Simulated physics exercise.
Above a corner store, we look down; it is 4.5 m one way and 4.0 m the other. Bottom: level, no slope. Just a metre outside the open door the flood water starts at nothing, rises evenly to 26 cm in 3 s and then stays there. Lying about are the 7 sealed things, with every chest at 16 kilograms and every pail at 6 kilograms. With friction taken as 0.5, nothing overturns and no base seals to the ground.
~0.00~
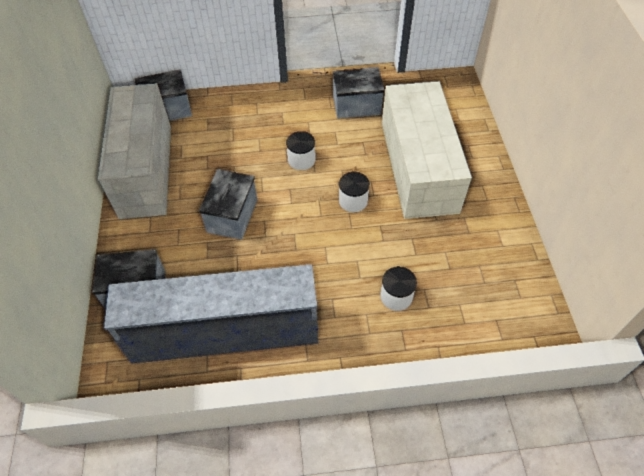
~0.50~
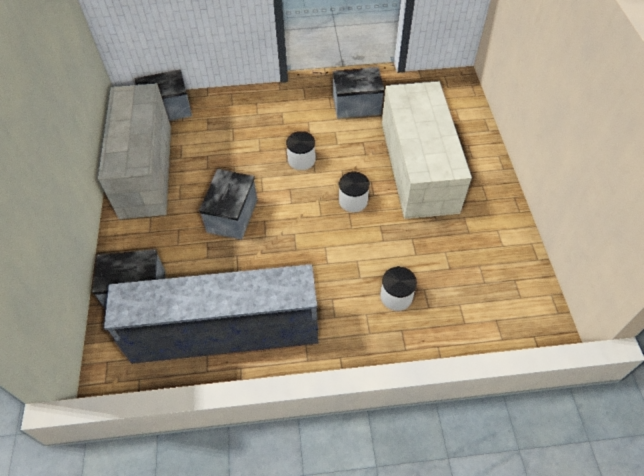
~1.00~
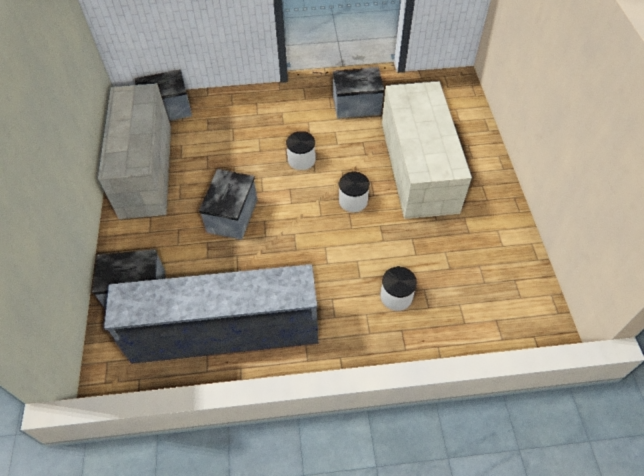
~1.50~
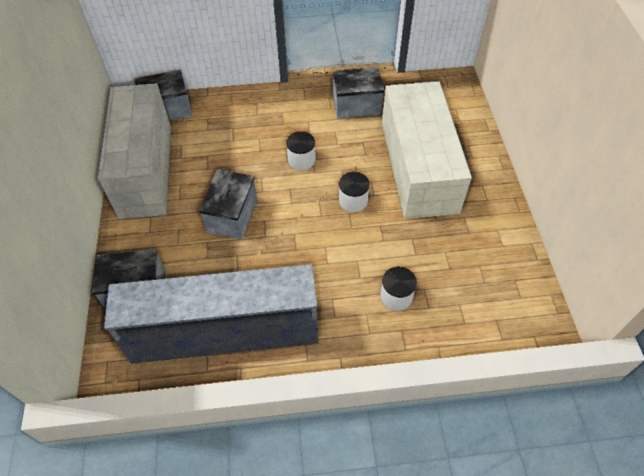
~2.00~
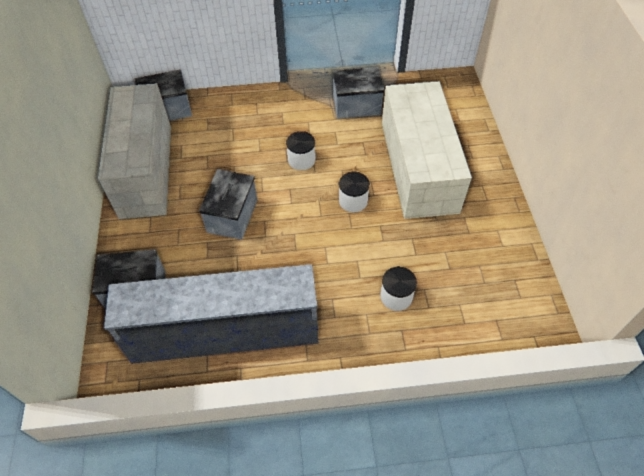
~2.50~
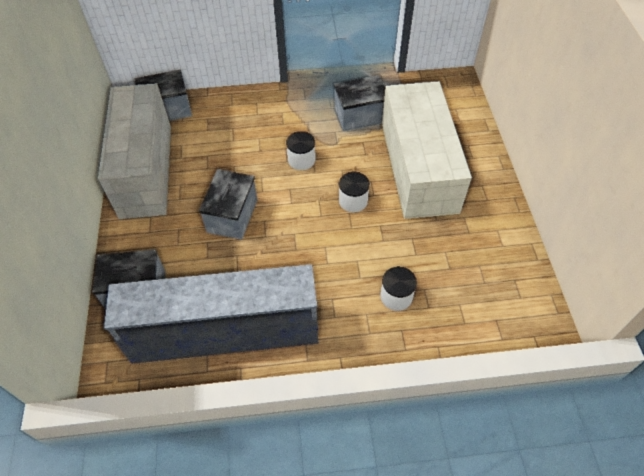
A wood-floored corner store with pale walls is seen from above, open at the front behind a low white sill. A blue-grey counter stands at the lower left, a grey one and dark boxes behind it, a cream counter at right, and three black-topped white stools between. Bluish water spreads over the paving outside, then enters through the back doorway, slightly shifting the dark box beside it.
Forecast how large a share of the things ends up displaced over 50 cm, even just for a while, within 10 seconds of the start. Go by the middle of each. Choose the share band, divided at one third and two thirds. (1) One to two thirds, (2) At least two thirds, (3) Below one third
At least two thirds (2).
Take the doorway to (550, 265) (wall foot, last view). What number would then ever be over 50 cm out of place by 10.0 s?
Then the count would be 3.
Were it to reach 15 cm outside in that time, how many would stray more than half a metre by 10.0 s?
In that case the number is 4.
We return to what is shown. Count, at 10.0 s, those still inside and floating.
The number is 7.
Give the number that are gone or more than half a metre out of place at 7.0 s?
I make it 5 by then.
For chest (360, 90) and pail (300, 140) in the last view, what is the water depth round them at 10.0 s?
First about 12 cm, second about 17 cm.
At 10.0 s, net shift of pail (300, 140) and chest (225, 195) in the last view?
In turn: 250 cm, 80 cm.
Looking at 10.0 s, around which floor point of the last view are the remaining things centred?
They're centred close to (284, 234).
After 3.5 s 1 of 7 are over 50 cm from their spots; 0 afloat.
After 4.5 s 3 of 7 are over 50 cm from their spots; 0 afloat.
After 7.0 s 5 of 7 are over 50 cm from their spots; 6 afloat.
After 10.0 s 5 of 7 are over 50 cm from their spots, and 5 have been at some point; 7 afloat.
